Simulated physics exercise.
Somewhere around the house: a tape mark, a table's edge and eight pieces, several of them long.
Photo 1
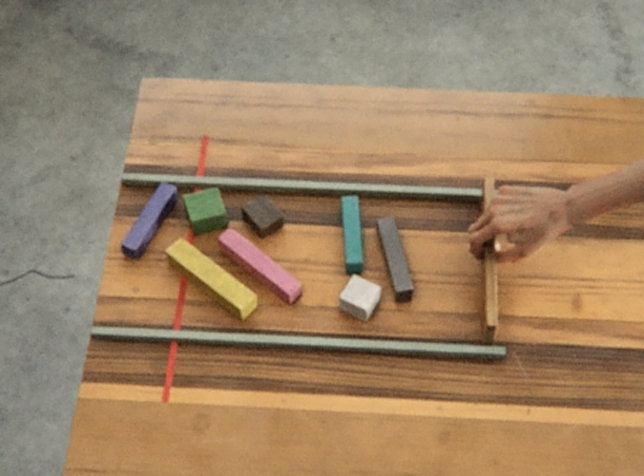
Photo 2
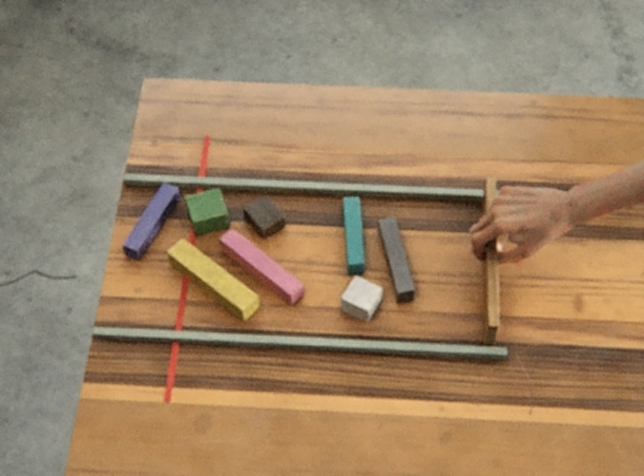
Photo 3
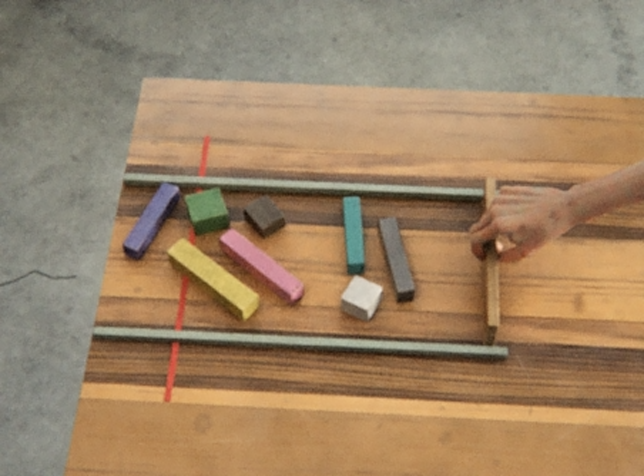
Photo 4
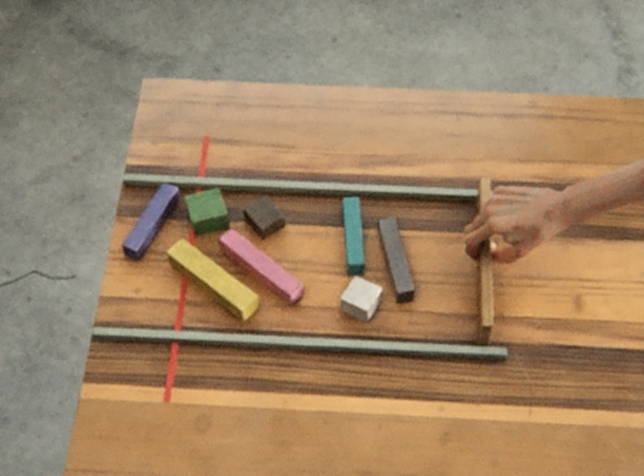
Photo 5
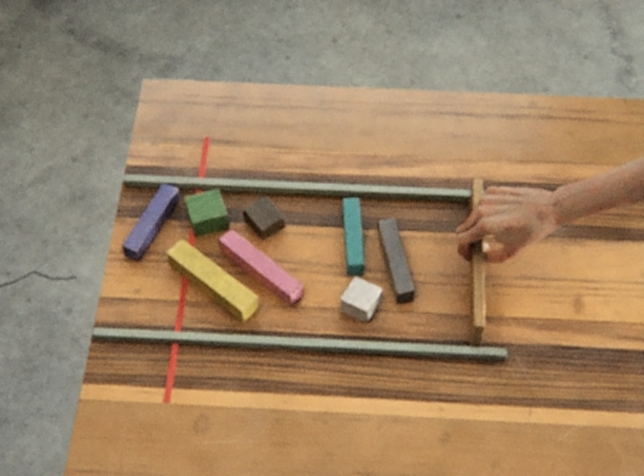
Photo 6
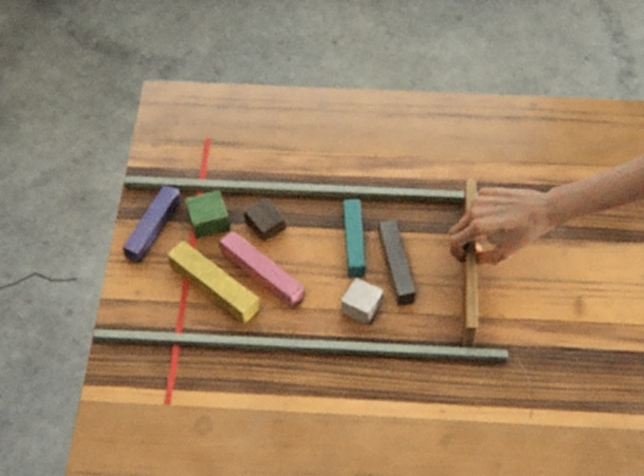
A hand slides a wooden board slightly left toward eight still, coloured pieces on a table.
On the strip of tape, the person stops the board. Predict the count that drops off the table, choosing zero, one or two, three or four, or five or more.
I predict the tally of drops will be under three but above nought.
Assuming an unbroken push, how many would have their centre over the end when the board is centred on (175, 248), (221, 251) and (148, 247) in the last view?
In that order 2, 0 and 5.
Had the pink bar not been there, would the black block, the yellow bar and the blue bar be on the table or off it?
So the black block keeps its place, the yellow bar keeps its place and the blue bar goes down.
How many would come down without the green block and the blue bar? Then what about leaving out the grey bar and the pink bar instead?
First 0, second 1.
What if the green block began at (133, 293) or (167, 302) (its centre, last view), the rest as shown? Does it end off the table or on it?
For the green block: Gone and then still there.
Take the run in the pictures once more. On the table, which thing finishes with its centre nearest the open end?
Looking at the middles, it's the green block.
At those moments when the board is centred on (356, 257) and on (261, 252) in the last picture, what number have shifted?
The counts are 3 and 8.
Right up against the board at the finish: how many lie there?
The count is 2.
A little later, none off yet; blue bar at rest near (152, 224); green block at rest near (207, 214); yellow bar at rest near (213, 282).
Next, none off yet; blue bar at rest near (152, 224); green block at rest near (206, 213); yellow bar at rest near (211, 281).
Later still, none off yet; blue bar shifted a little near (129, 220); green block shifted about its own width near (157, 204); yellow bar shifted a little near (167, 280).
When it is over, the number that fall off is one or two; down, blue bar.
